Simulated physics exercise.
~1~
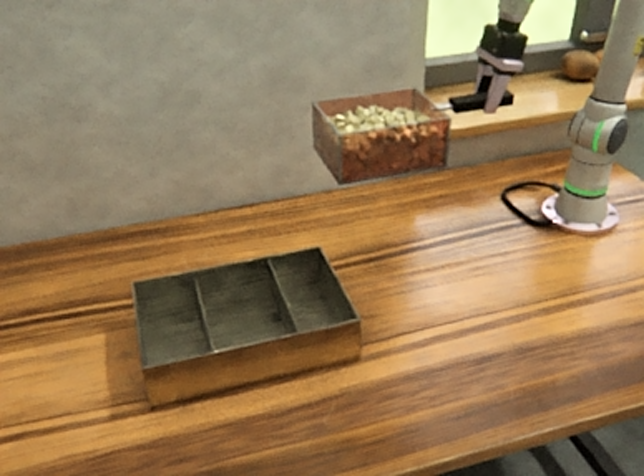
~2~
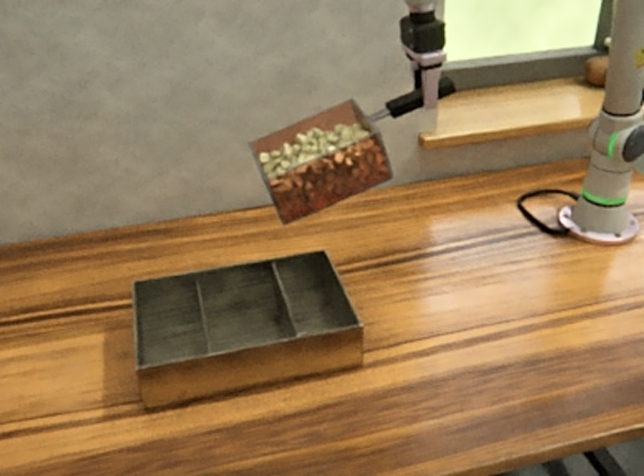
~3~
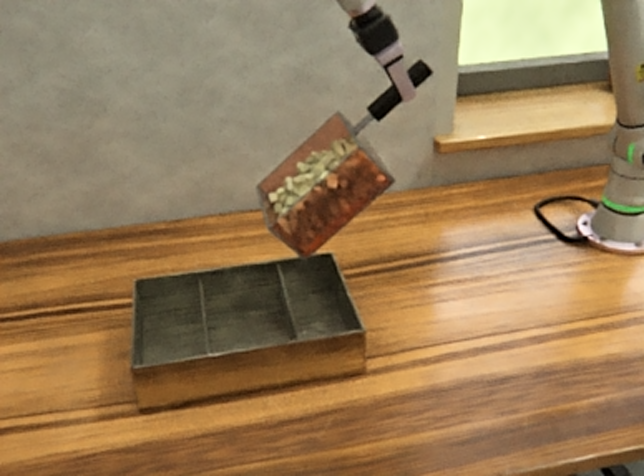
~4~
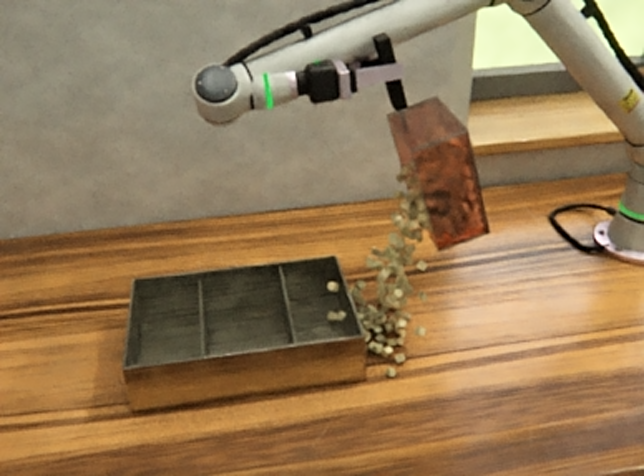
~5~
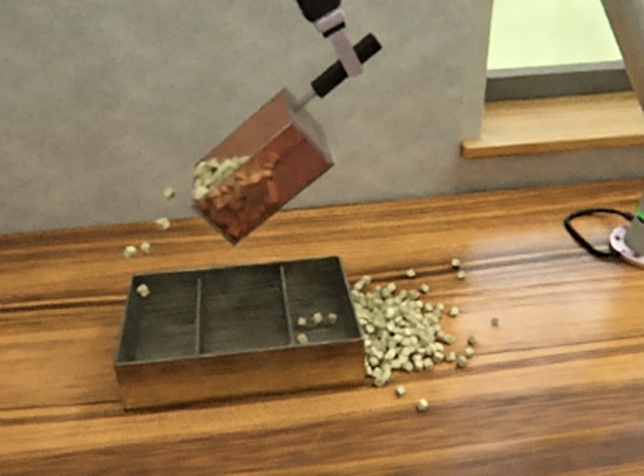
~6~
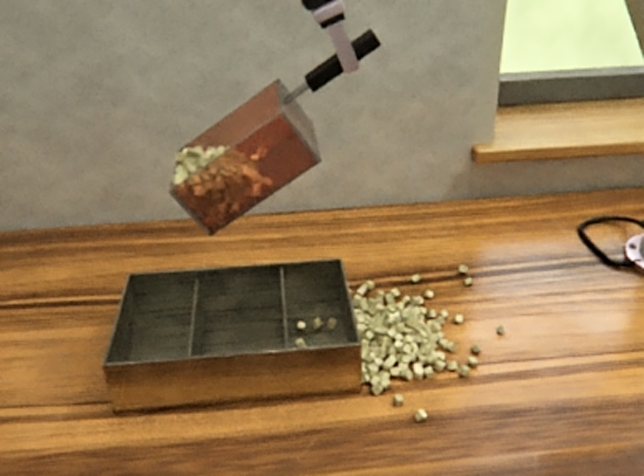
A robot arm tips a box, spilling many pale pieces beside the divided crate.
